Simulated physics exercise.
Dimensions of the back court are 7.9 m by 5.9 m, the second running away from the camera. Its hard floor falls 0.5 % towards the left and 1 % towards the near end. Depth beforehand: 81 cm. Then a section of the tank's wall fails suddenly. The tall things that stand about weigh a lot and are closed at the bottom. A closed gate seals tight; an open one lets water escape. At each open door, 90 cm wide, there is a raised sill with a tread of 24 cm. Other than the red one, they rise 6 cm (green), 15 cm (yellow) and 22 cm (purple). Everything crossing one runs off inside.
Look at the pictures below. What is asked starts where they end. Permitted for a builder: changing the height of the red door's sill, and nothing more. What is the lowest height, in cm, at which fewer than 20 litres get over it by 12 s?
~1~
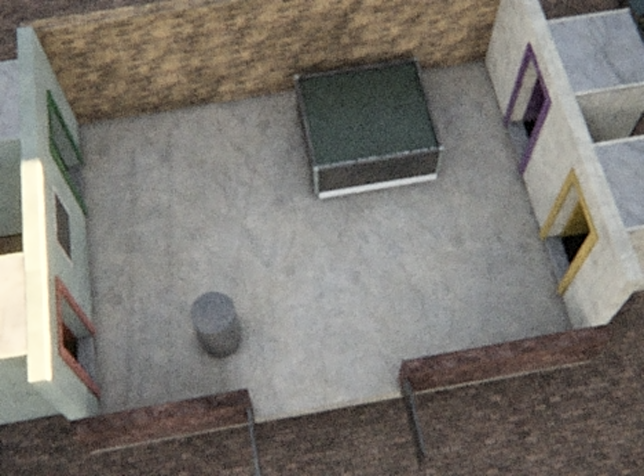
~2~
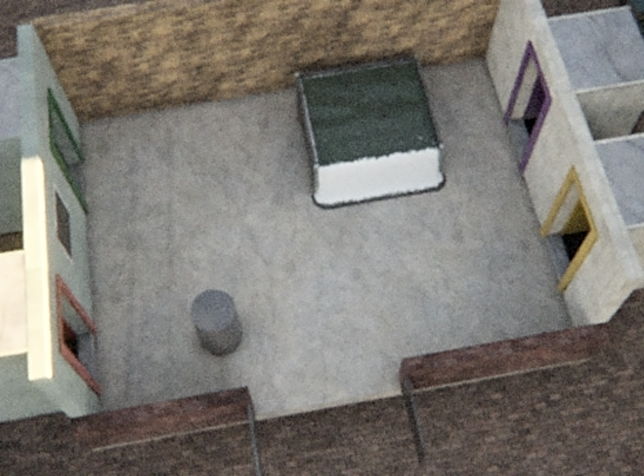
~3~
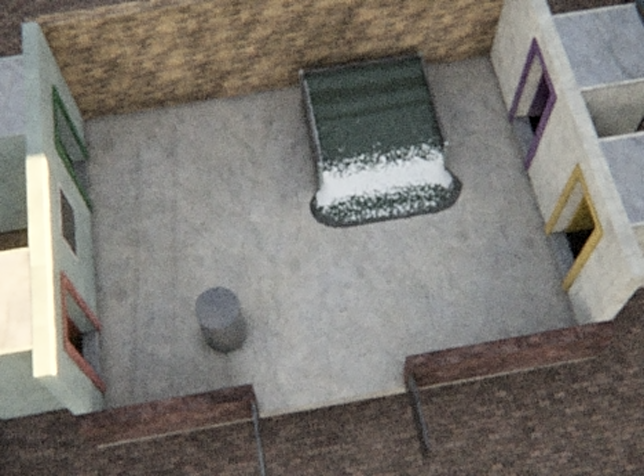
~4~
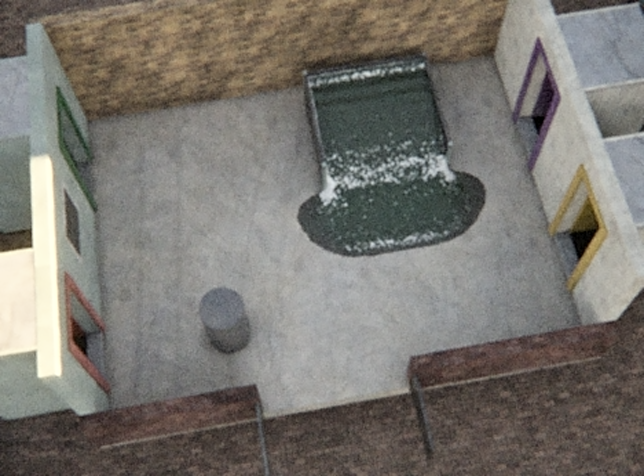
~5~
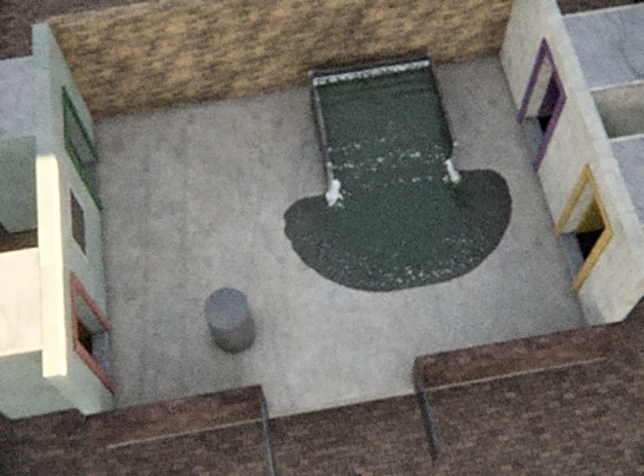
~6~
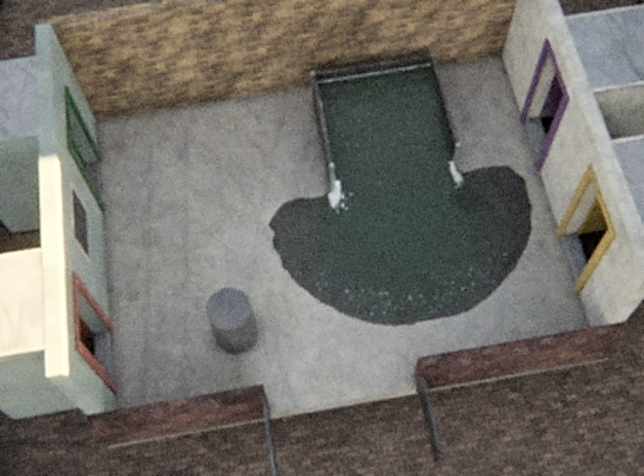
6 cm.
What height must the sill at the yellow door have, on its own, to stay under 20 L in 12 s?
I'd raise yellow to close to 17 cm.
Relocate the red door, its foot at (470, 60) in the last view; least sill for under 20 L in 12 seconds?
Minimum: Close to 11.0 cm.
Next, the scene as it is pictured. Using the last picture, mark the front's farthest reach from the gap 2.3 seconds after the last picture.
At about (118, 425).
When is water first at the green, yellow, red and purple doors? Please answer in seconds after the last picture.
The green door gets it at 7.0 s, the yellow door at 0.4 s, the red door at 2.4 s and the purple door at 3.2 s.
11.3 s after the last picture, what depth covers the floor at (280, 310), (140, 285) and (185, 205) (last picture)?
I'd read roughly 3, 6 and 3 cm there.
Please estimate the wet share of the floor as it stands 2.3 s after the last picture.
About 50 per cent.
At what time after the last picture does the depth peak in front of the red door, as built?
Around 6.0 s, give or take.
Then, 0.7 s after the last picture water covers 40 % of the floor, deepest (44 cm) near (447, 367); it has not reached the red door.
Then, 2.3 s after the last picture water covers 50 % of the floor, deepest (36 cm) near (586, 343); it has not reached the red door.
Then, 11.3 s after the last picture water covers 90 % of the floor, deepest (8 cm) near (118, 425); 6 cm at the red door, 0 litres in over its 17 cm sill.
At the red door as built, the water peaked near 11 cm, 6.1 s after the last picture.
With a sill of 5.5 cm, 29 litres would have come in within the 12 s; with 7.5 cm, 9 litres. So under 20 litres takes about 6 cm.
